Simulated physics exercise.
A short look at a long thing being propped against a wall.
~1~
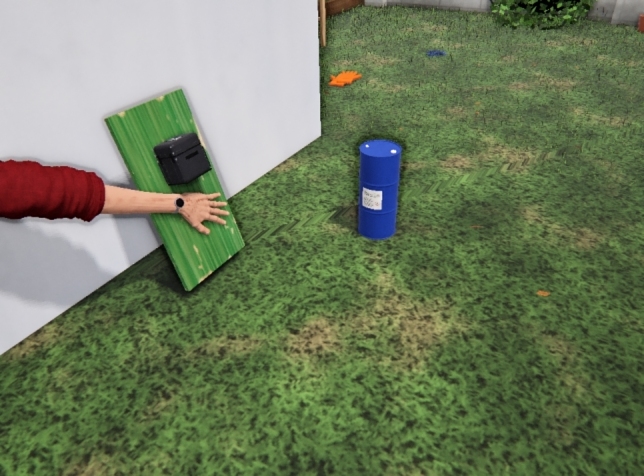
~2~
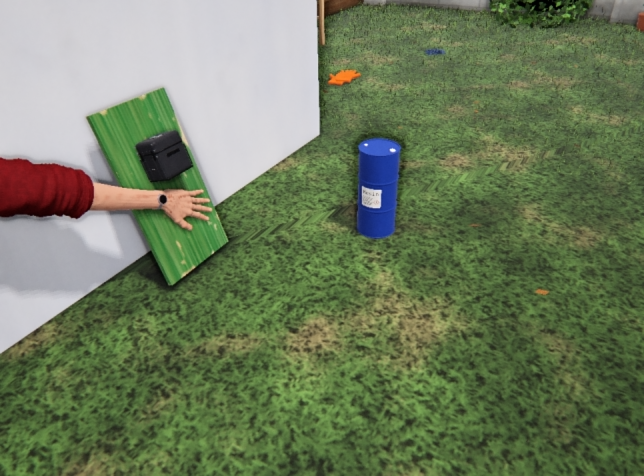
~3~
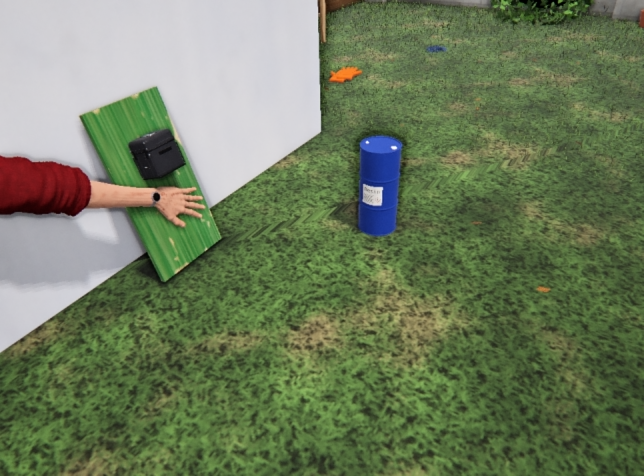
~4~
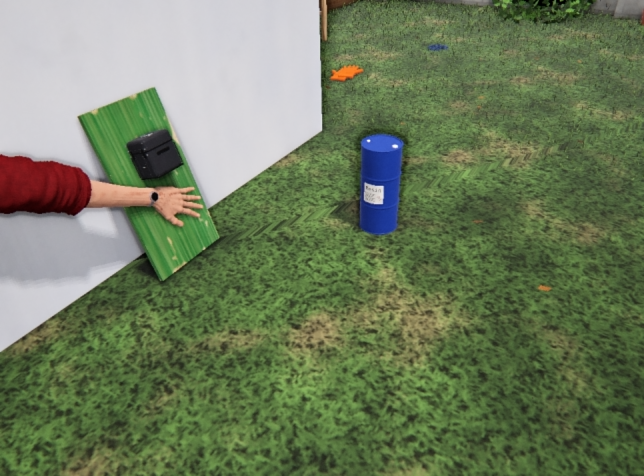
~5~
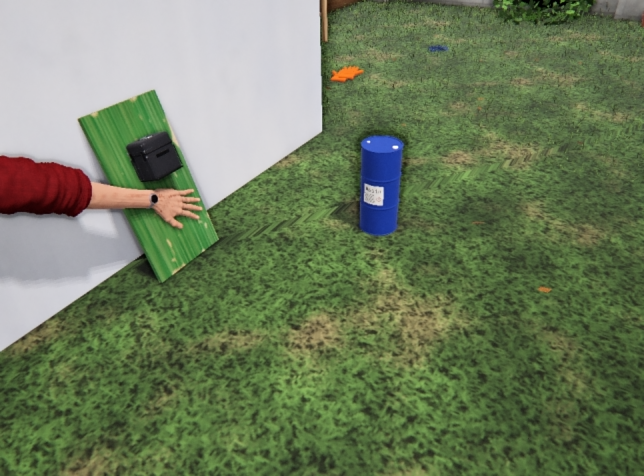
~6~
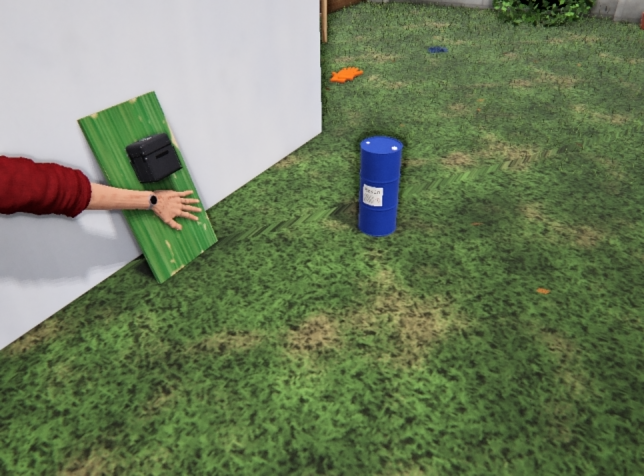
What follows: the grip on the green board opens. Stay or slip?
Here the board stays up.
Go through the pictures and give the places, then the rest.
Not yet at the wall; green board (184, 191); blue canister (378, 191), in the first frame.
Not yet at the wall; green board (166, 187); blue canister (378, 189), in the second frame.
Not yet at the wall; green board (159, 185); blue canister (379, 187), in the third frame.
Not yet at the wall; green board (158, 185); blue canister (380, 186), in the fourth frame.
Leant on the wall, still held; green board (157, 187); blue canister (380, 186), in the fifth frame.
Leant on the wall, still held; green board (156, 188); blue canister (379, 187), in the sixth frame.
Then, 0.30 s past the last view, nothing moves.
Then, 0.70 s past the last view, green board resting near (156, 188).
Finally, both still in place. Final places as the last picture's camera would see them, green board near (156, 188). The board holds.
